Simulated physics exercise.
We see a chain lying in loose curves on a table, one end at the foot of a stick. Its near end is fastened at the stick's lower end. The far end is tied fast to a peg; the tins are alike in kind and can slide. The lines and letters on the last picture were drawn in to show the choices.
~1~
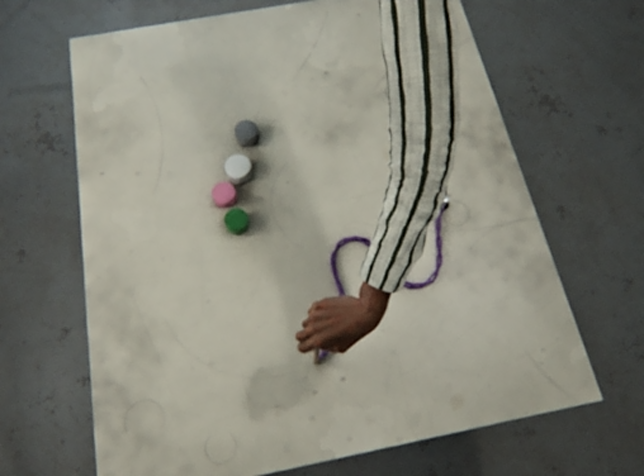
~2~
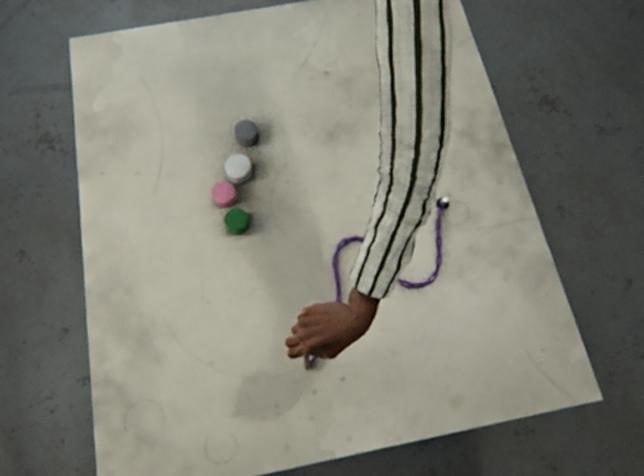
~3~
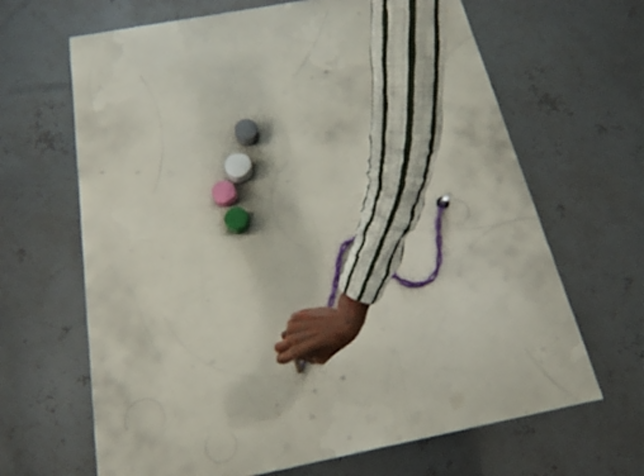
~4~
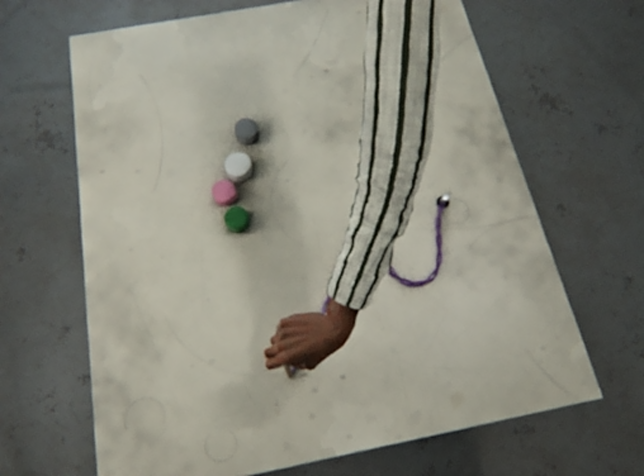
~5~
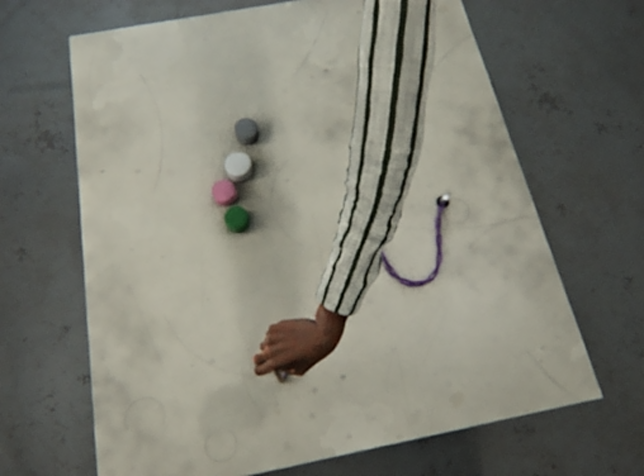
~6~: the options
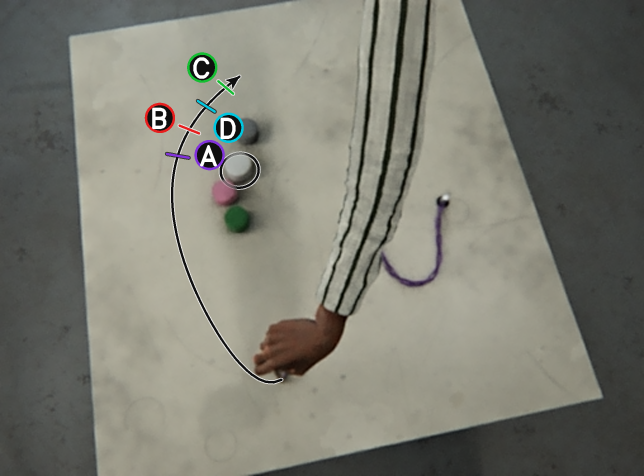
A hand in a striped sleeve slid slowly left and slightly down across a pale board, drawing a purple cord after it, while the grey, white, pink and green tins stayed in place.
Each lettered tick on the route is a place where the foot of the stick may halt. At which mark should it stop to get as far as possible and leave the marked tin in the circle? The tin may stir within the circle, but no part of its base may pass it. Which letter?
Stop at B.
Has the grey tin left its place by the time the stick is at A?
No.
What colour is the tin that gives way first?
Green.
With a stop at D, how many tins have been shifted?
By then, three.
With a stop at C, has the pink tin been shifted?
Yes.
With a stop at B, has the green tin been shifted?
Yes.
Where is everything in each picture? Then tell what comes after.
White tin (239, 170); green tin (237, 222); grey tin (247, 134), in the first picture.
Grey tin (247, 133); peg (444, 201), in the second picture.
Pink tin (225, 194); white tin (239, 168), in the third picture.
Green tin (237, 220); grey tin (247, 132), in the fourth picture.
Peg (444, 200); pink tin (224, 193); white tin (239, 167), in the fifth picture.
On the marked copy, A at (178, 156); B at (189, 130); C at (226, 87); D at (206, 106); the ring at (240, 170); the route from (282, 380) via (175, 227) to (239, 77).
With B. Early on, foot of the stick (204, 309); white tin (239, 167).
Further on, foot of the stick (173, 209); white tin (239, 167).
At the end, foot of the stick (190, 130); pink tin (226, 190); white tin (239, 167); green tin (247, 198); the white tin is still in its ring.
As for the rest, A is safe but short; C drags the ringed tin to (259, 146); D drags the ringed tin to (247, 155).
